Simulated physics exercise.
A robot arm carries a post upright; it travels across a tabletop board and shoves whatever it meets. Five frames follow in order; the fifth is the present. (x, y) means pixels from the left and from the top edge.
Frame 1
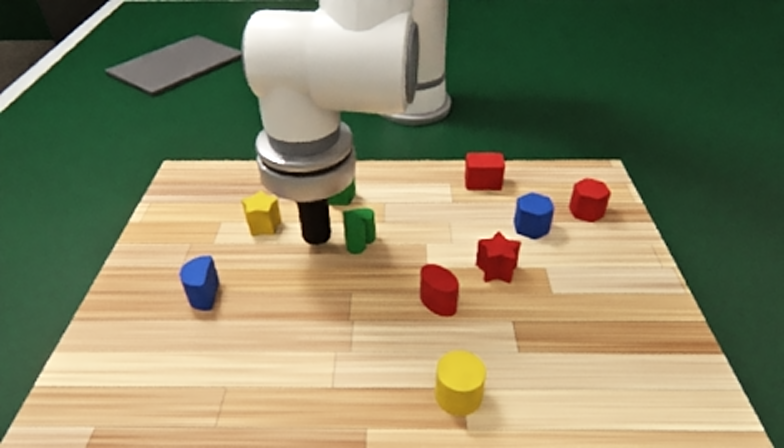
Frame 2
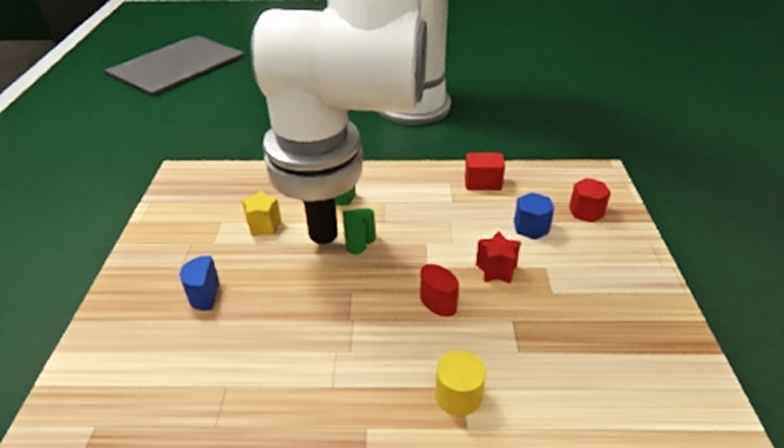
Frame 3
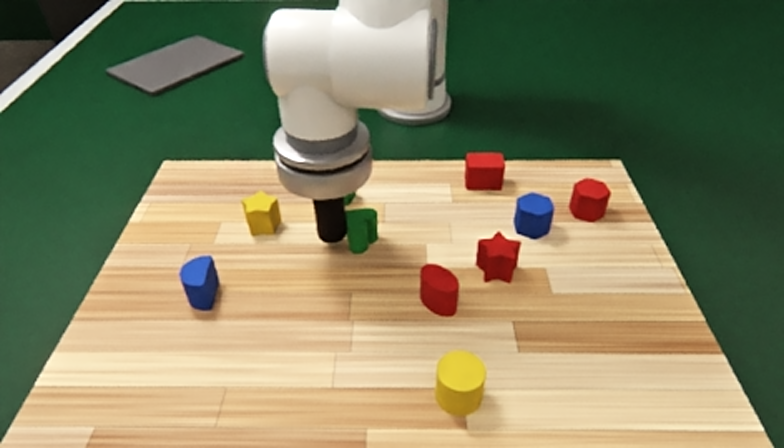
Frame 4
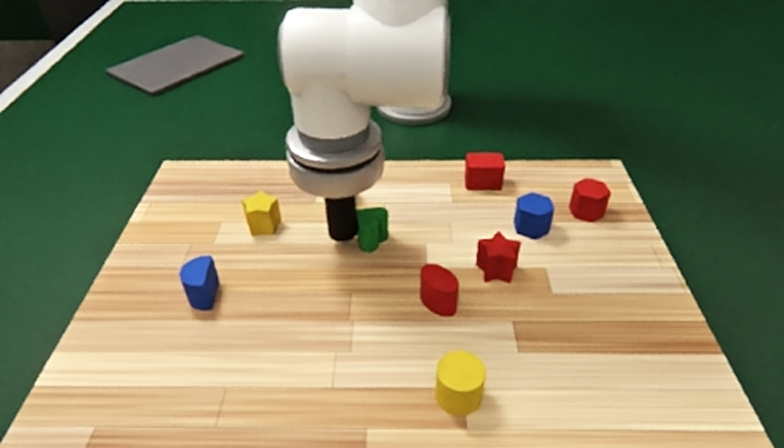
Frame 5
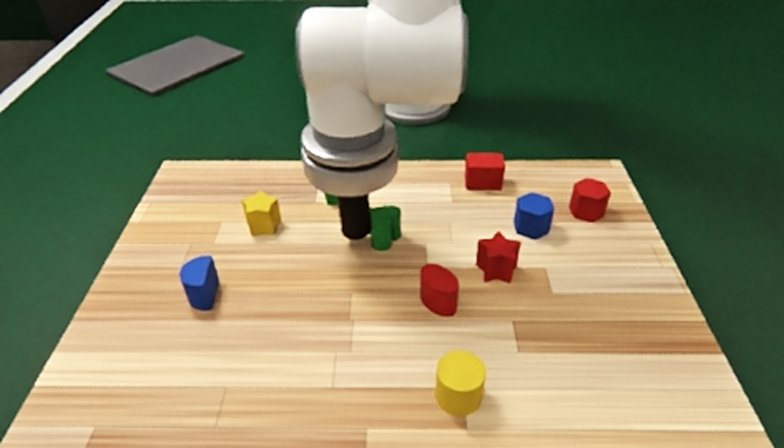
The robot arm moves right and nudges the green block slightly right across the wooden board.
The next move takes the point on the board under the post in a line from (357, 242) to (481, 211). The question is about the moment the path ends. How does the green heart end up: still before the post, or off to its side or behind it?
At the end of the path, the post has already lost the green heart, which lies beside or behind it.
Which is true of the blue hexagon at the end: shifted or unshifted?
The block in question stays where it was by the end.
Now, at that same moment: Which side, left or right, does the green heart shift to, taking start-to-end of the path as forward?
The right-hand side.
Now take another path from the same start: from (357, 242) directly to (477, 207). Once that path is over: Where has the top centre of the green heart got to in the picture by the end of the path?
The point I'd pick in the picture is (472, 205).
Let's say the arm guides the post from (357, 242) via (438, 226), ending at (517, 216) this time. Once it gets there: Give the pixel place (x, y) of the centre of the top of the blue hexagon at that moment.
The spot you're after is about (574, 205) in the image.
The first path, step by step. One third of the way, post at (400, 221); green heart at (429, 207), turned 20° clockwise.
Two thirds of the way, post at (443, 211); green heart at (471, 203), turned 40° clockwise.
At the end, post at (482, 202); green heart at (496, 204), turned 75° clockwise; blue hexagon in place.
